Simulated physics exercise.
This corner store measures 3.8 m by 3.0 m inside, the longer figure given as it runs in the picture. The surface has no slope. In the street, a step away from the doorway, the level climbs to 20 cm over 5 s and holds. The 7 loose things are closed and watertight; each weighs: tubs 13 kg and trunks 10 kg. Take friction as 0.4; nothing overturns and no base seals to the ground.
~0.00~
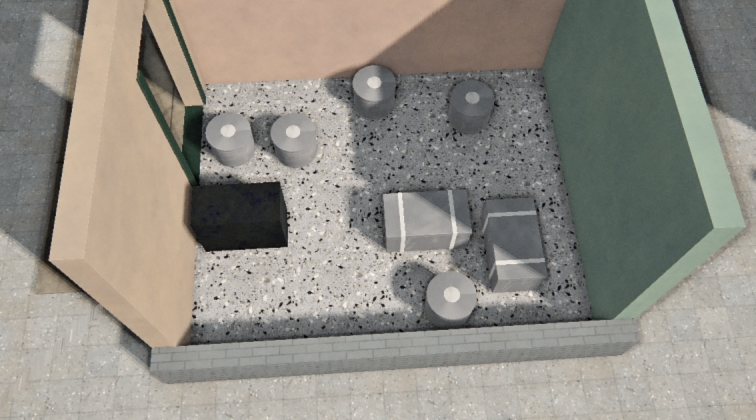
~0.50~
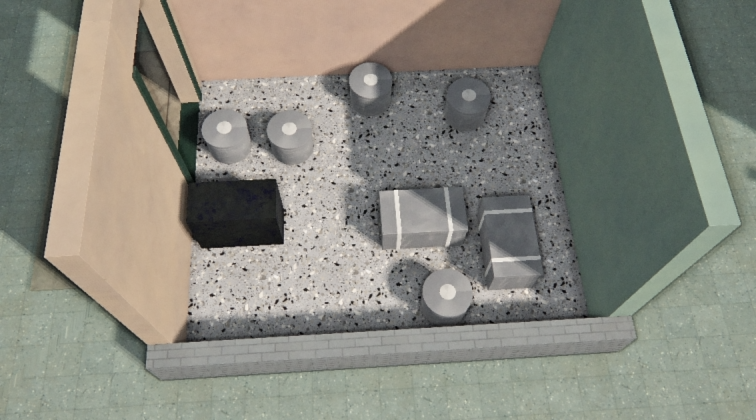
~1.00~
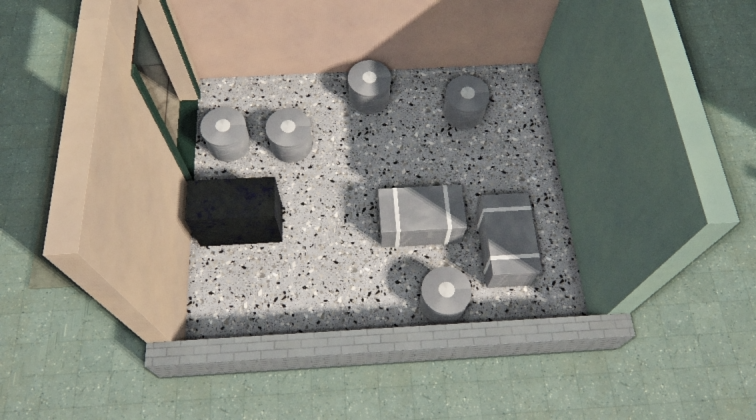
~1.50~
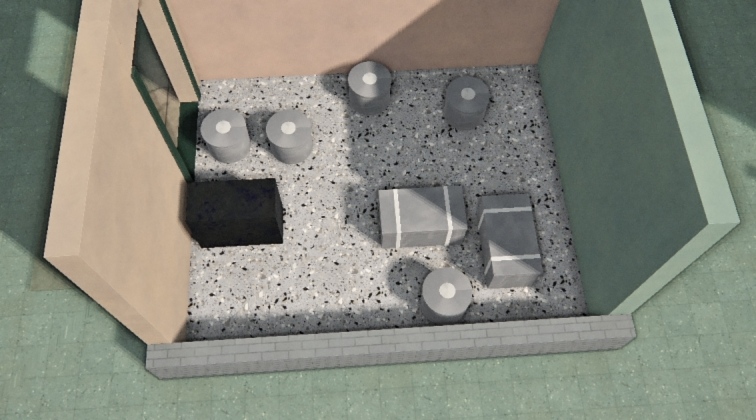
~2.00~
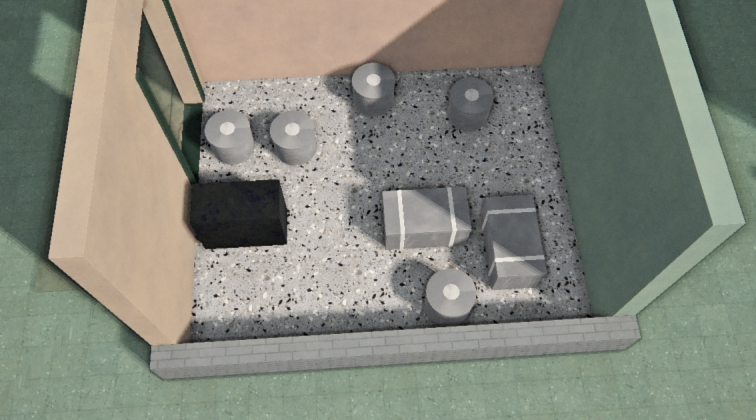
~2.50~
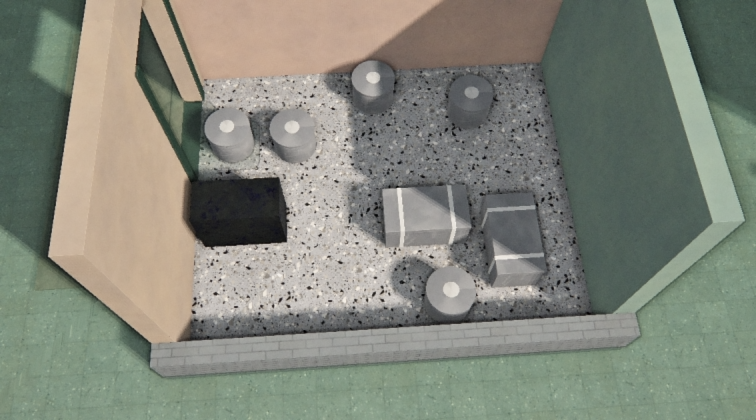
The footage shows a small walled store from above, with five grey tubs, two strapped trunks and a dark block on a speckled floor. Greenish water spreads over the paving outside and deepens in colour, while the objects inside stay still.
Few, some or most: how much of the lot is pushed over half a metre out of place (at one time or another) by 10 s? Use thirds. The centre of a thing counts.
Share: At least two thirds.
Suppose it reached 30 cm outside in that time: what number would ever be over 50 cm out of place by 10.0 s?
Then 7.
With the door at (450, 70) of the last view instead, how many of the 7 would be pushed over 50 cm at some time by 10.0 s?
In that case 4 of them.
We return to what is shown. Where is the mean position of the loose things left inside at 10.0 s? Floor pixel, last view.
Near (463, 213).
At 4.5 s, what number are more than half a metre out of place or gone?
I count 0.
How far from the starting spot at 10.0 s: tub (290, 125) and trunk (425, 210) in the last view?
In turn: 120 cm, 60 cm.
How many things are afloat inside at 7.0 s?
I count 0.
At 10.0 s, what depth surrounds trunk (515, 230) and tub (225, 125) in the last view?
About 13 and 10 cm.
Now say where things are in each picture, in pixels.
The first picture shows a tub at (293, 132) rests on the ground; a tub at (374, 83) rests on the ground; water covers 0.0 m2; 0 of 7 have shifted.
The second picture shows a tub at (289, 129), on the bottom; a tub at (371, 80) rests on the ground; water covers 0.0 m2; 0 of 7 have shifted.
The third picture shows a tub at (288, 127) rests on the ground; a tub at (370, 78) rests on the ground; 0.0 m2 under water; 0 of 7 have shifted.
The fourth picture shows a tub at (288, 128) rests on the ground; a tub at (370, 79) rests on the ground; water covers 0.0 m2; 0 of 7 have shifted.
The fifth picture shows a tub at (292, 130) rests on the ground; a tub at (374, 80), on the bottom; 0.0 m2 under water; 0 of 7 have shifted.
The sixth picture shows a tub at (292, 127), on the bottom; a tub at (373, 78) rests on the ground; 0.2 m2 under water; 0 of 7 have shifted.
After 3.5 s 0 of 7 are over 50 cm from their spots; 0 afloat.
After 4.5 s 0 of 7 are over 50 cm from their spots; 0 afloat.
After 7.0 s 1 of 7 are over 50 cm from their spots; 0 afloat.
After 10.0 s 5 of 7 are over 50 cm from their spots, and 6 have been at some point; 6 afloat.
